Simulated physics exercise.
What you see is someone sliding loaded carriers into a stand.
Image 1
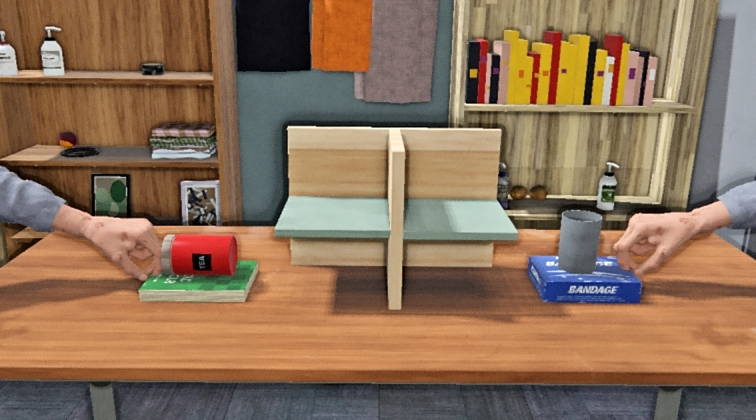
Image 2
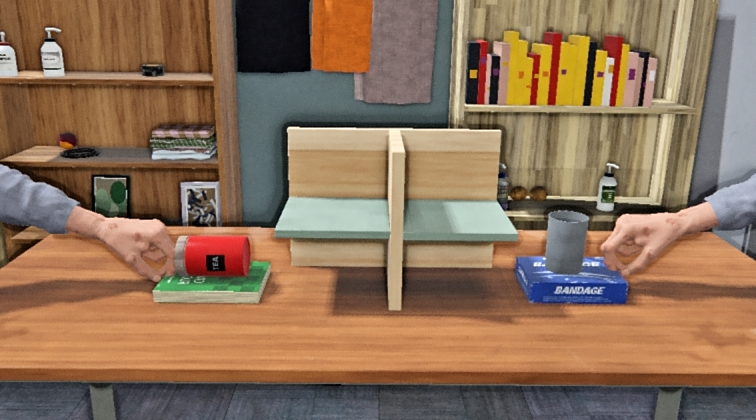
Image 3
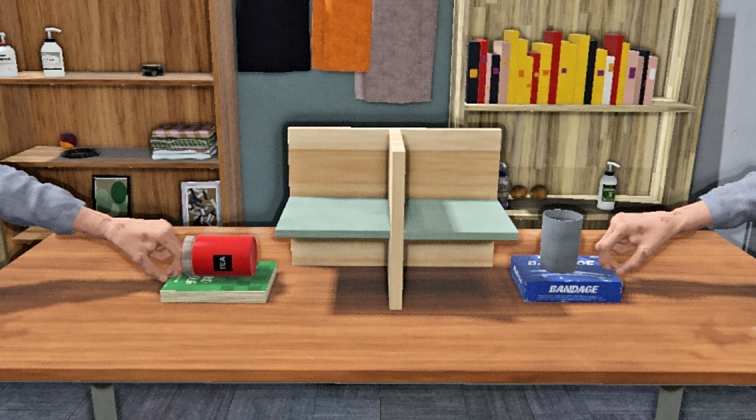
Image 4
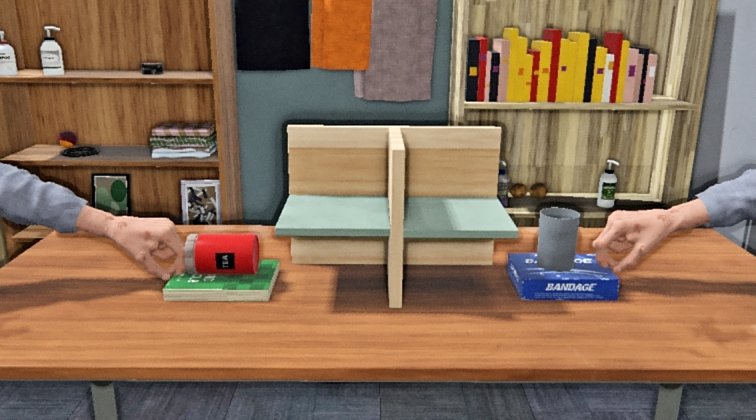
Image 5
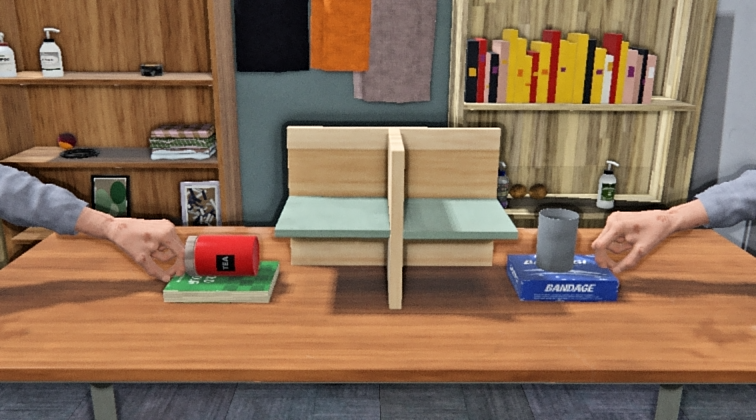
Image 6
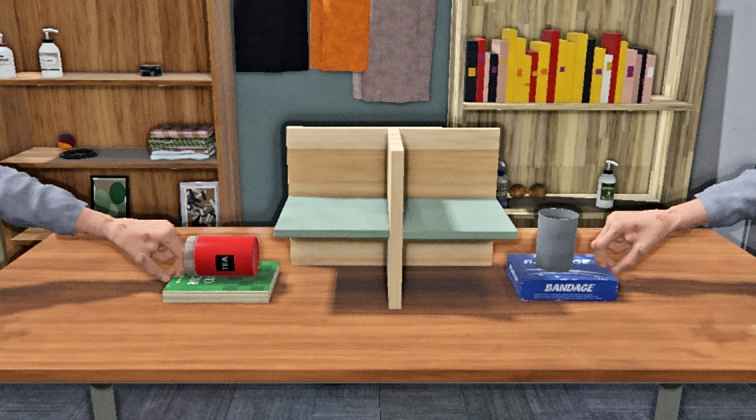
Two hands slide a green book carrying a red jar on its side and a blue bandage box carrying an upright grey beaker a short way inward, then stay nearly still. The fixed camera faces a wooden table in a room with shelves behind, viewed from slightly above. The book is left and the box right of a central wooden stand with a pale green shelf and upright divider.
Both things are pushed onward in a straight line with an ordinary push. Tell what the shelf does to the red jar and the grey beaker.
Going through them: The red jar is not touched, the grey beaker is hit and moved.
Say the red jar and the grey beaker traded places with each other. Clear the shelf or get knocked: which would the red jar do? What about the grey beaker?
The red jar goes under, while the grey beaker goes under.
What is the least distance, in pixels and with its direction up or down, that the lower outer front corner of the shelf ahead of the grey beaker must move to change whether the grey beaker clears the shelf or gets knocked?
Shift: 8 px, direction up.
Then, 1.30 s after the last picture, red jar riding along near (280, 257); grey beaker pushed back on its carrier near (524, 240).
Then, 2.16 s after the last picture, red jar riding along near (327, 257); grey beaker tipped 25° from how it was near (517, 240).
Then, 2.42 s after the last picture, red jar riding along near (331, 257); grey beaker tipped 62° from how it was near (539, 259).
At rest, the red jar rides in untouched, near (331, 257); the grey beaker gets scraped off its spot, near (557, 270).
